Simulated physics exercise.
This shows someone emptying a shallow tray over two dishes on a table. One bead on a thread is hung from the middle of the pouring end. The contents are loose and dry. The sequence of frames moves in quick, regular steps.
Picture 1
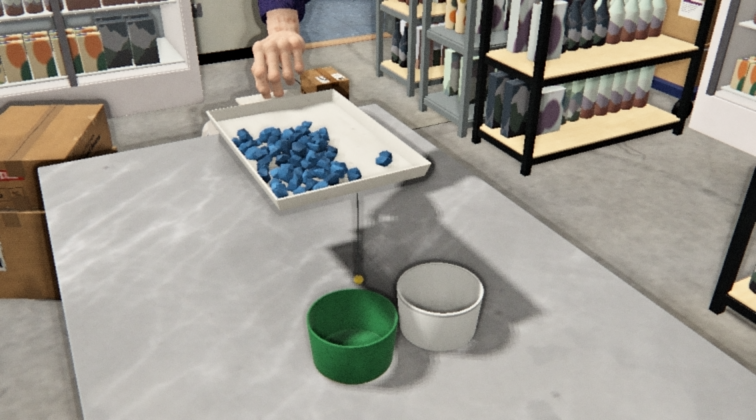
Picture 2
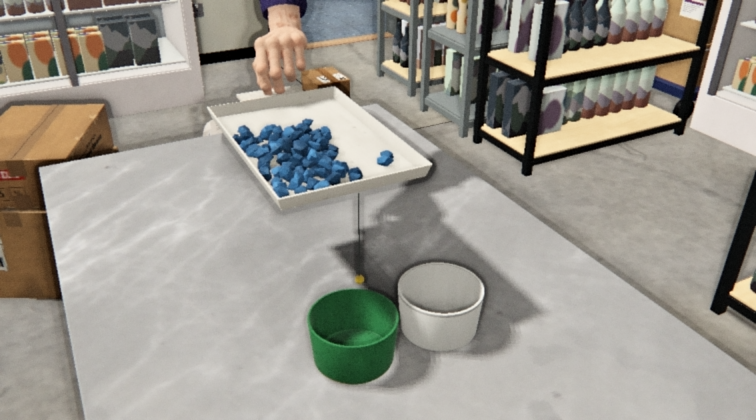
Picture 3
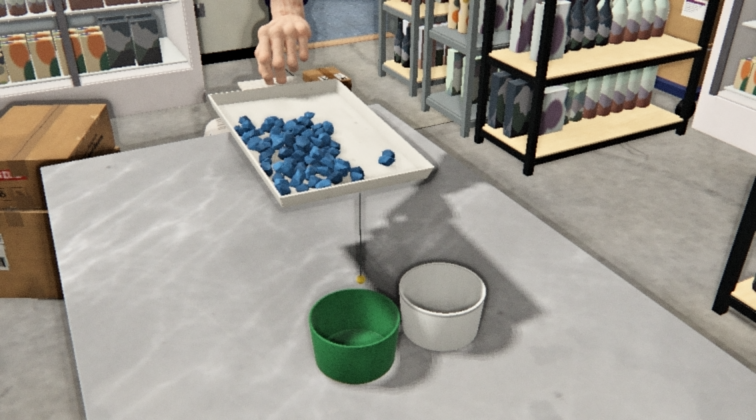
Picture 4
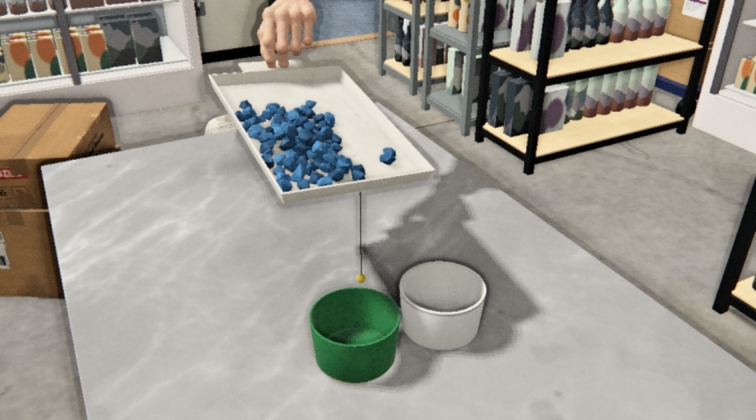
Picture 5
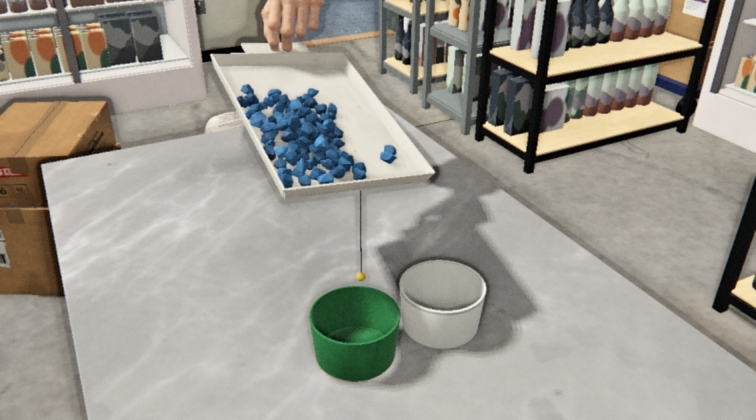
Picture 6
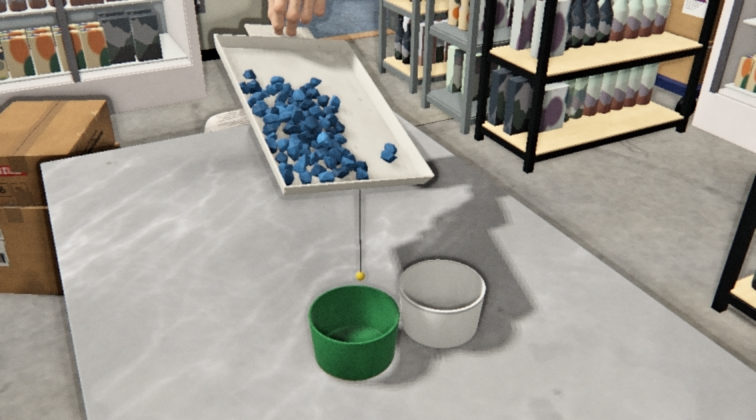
White tray of blue stones tilting gradually steeper toward the viewer, a hand behind it, above green and white dishes.
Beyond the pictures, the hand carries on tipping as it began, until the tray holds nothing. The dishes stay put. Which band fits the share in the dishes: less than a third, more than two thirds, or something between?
Past two thirds.
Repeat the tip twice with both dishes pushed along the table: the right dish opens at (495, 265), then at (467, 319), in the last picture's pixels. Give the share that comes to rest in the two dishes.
First position: Some 70 %; second position: Some 10 %.
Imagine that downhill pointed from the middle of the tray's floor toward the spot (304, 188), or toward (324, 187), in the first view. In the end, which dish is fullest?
Toward the first point it's the dish to the left; toward the second, the dish to the left.
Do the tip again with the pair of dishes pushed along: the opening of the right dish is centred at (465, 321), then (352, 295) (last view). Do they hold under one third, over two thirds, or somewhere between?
In order: Under a third, then less than a third.
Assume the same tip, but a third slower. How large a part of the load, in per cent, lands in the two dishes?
Close to 80 per cent.
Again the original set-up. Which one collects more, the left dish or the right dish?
That is the dish on the right.
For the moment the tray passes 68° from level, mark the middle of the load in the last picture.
Check around (396, 171) in the last picture.
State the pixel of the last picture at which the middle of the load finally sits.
Near pixel (437, 311).
Shortly afterwards, tray tipped steeply; the bulk on the tray; only a few in the right dish; near a quarter in the air.
Next, tray tipped past a quarter turn; only a few on the tray; a little in the left dish; the bulk in the right dish; a little outside both; a little in the air.
Some moments later, tray tipped past a quarter turn; a little in the left dish; the bulk in the right dish; near a quarter outside both.
In the end, tray tipped past a quarter turn; a little in the left dish; the bulk in the right dish; near a quarter outside both.
